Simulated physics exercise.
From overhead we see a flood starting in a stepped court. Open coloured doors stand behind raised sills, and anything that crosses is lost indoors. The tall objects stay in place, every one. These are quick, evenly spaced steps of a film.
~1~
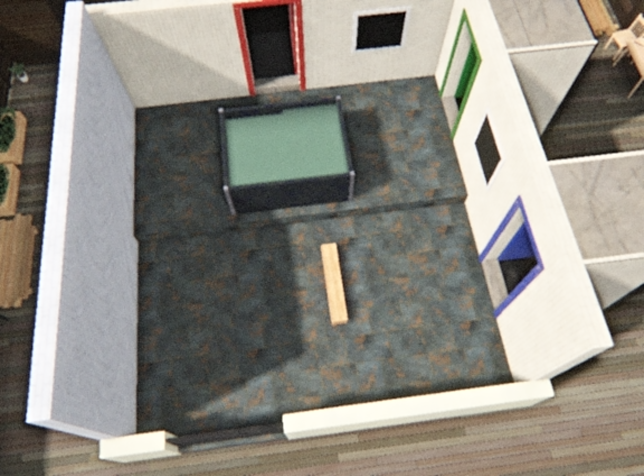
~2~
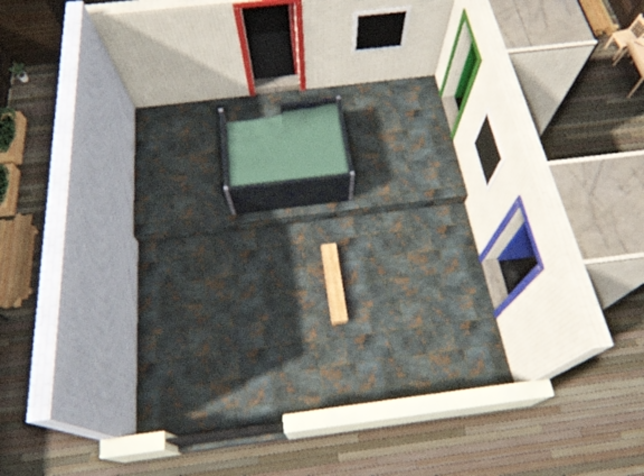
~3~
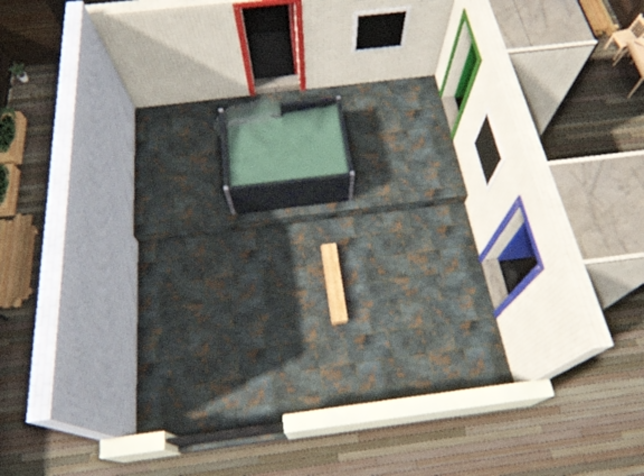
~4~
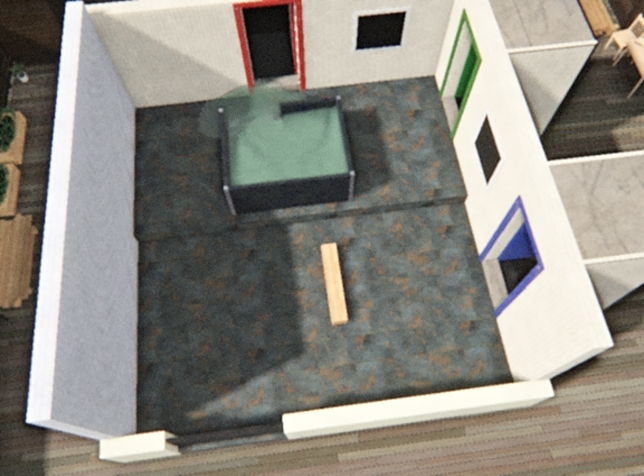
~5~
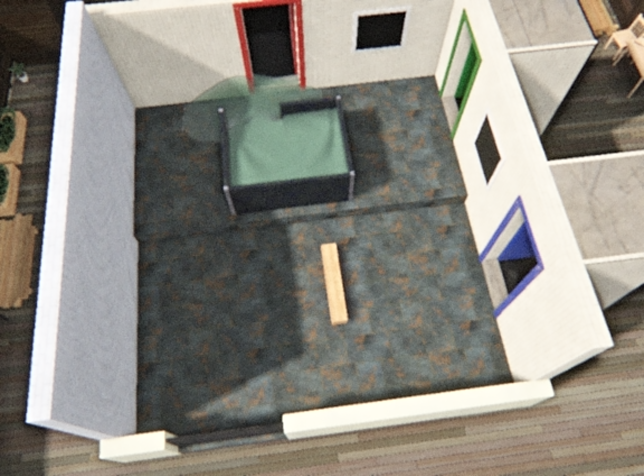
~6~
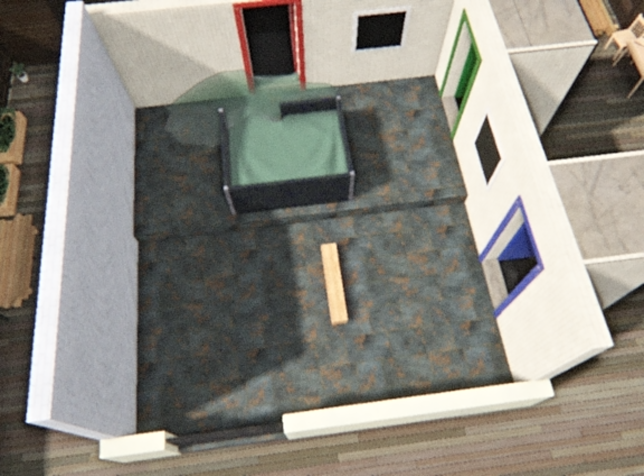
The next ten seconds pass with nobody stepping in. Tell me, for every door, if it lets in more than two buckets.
In the end the blue door sees two pails or less, the green door sees more than two pails, the red door sees more than two pails.
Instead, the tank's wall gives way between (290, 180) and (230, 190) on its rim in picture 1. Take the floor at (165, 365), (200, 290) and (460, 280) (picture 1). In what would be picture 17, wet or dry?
First soaked, second soaked, third unwetted.
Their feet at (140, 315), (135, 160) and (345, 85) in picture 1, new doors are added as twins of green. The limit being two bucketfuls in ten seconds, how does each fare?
First falls short, then tops the limit, then falls short.
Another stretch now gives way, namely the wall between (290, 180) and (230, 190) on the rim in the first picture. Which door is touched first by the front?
The door marked blue.
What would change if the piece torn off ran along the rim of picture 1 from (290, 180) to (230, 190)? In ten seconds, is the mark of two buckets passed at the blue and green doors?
My reading: The blue door is under; the green door keeps below it.
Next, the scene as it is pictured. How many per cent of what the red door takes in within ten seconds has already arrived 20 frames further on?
Roughly 95 percent.
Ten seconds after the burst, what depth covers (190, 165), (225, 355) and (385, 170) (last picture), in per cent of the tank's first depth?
2, 10, 2 %.
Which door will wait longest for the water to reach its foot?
It's the door marked blue.
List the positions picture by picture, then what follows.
In the first picture, the open tank at (285, 144) is whole and still.
In the second picture, the front is at a hidden place, out from the gap on the open tank's far side.
In the third picture, the front is at a hidden place, out from the gap on the open tank's far side.
In the fourth picture, water pours out on the open tank's far side and has run to (296, 92).
In the fifth picture, the front is at (317, 90), out from the gap on the open tank's far side.
In the sixth picture, water pours out on the open tank's far side and has run to (337, 88).
A moment on, water covers 15 % of the floor; the blue door not reached, the green door not reached, the red door far over two buckets in.
Next, water covers 30 % of the floor; the blue door not reached, the green door under two buckets in, the red door far over two buckets in.
Then, water covers 55 % of the floor; the blue door not reached, the green door over two buckets in, the red door far over two buckets in.
Later, water covers 85 % of the floor; the blue door wet at the sill, nothing in, the green door far over two buckets in, the red door far over two buckets in.
In the end, water covers 95 % of the floor; the blue door wet at the sill, nothing in, the green door far over two buckets in, the red door far over two buckets in.
